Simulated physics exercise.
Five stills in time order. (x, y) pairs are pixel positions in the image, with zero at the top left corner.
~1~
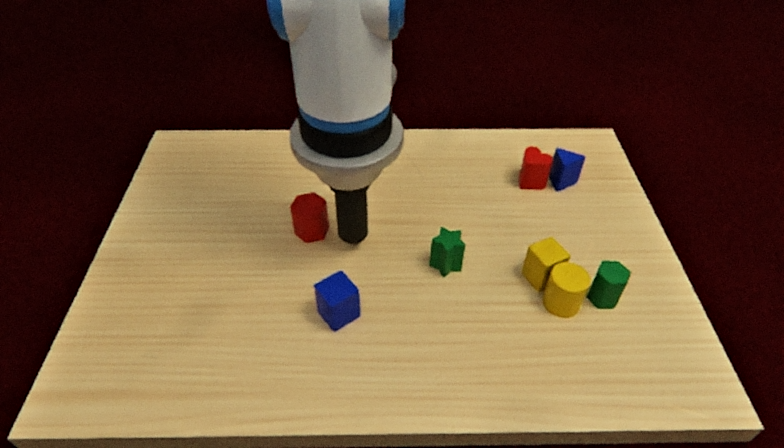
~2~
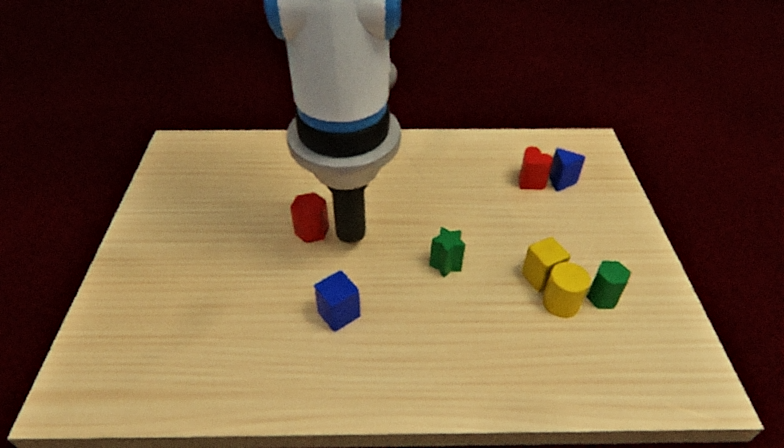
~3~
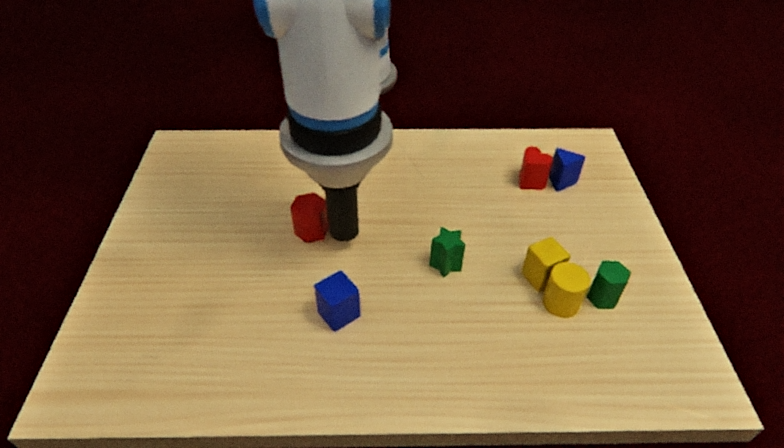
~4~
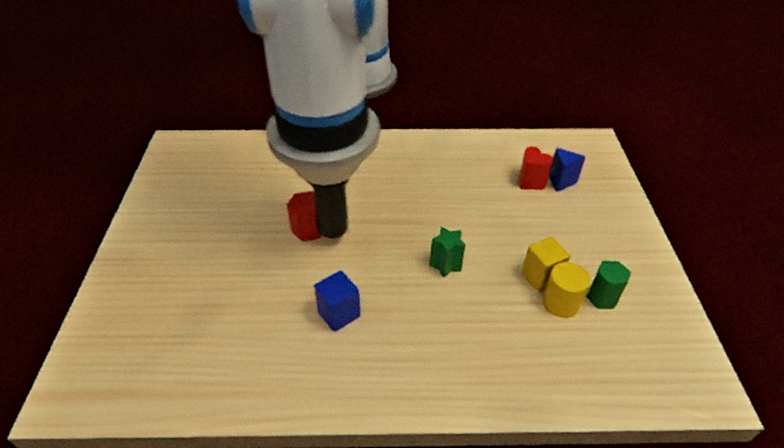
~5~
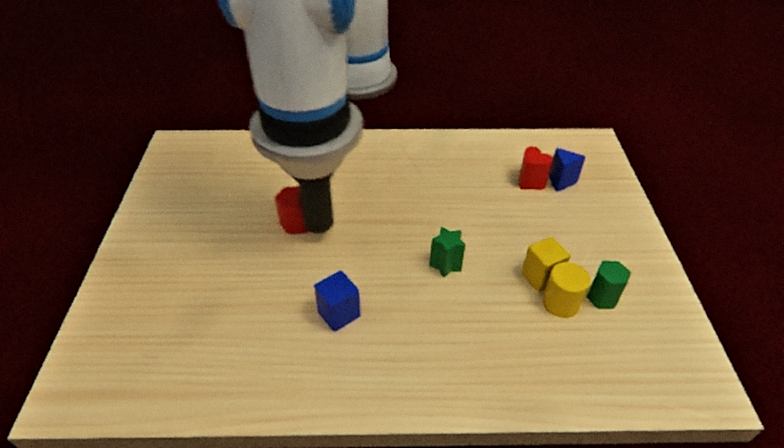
Robot arm with a black peg moving left to a red hexagonal block and nudging it slightly left across a wooden board.
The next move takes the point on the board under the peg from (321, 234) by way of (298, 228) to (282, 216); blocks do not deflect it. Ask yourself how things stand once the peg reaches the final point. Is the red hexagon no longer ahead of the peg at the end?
The answer is no.
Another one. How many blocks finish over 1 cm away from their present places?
One block moves.
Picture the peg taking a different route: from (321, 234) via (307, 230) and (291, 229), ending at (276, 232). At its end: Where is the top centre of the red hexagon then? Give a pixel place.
If I read the scene right, the answer is (266, 185).
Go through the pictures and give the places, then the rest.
Peg's lower end at (353, 234); red hexagon at (308, 204), in the first picture.
Peg at (351, 234); blocks still, in the second picture.
Peg at (344, 232); blocks still, in the third picture.
Peg at (334, 229); red hexagon at (305, 202), in the fourth picture.
Peg at (319, 224); red hexagon at (293, 196), in the fifth picture.
What follows on the original path. Halfway along, peg at (296, 217); red hexagon at (273, 187), turned 20° clockwise.
At the end, peg at (280, 205); red hexagon at (258, 176), turned 15° clockwise.
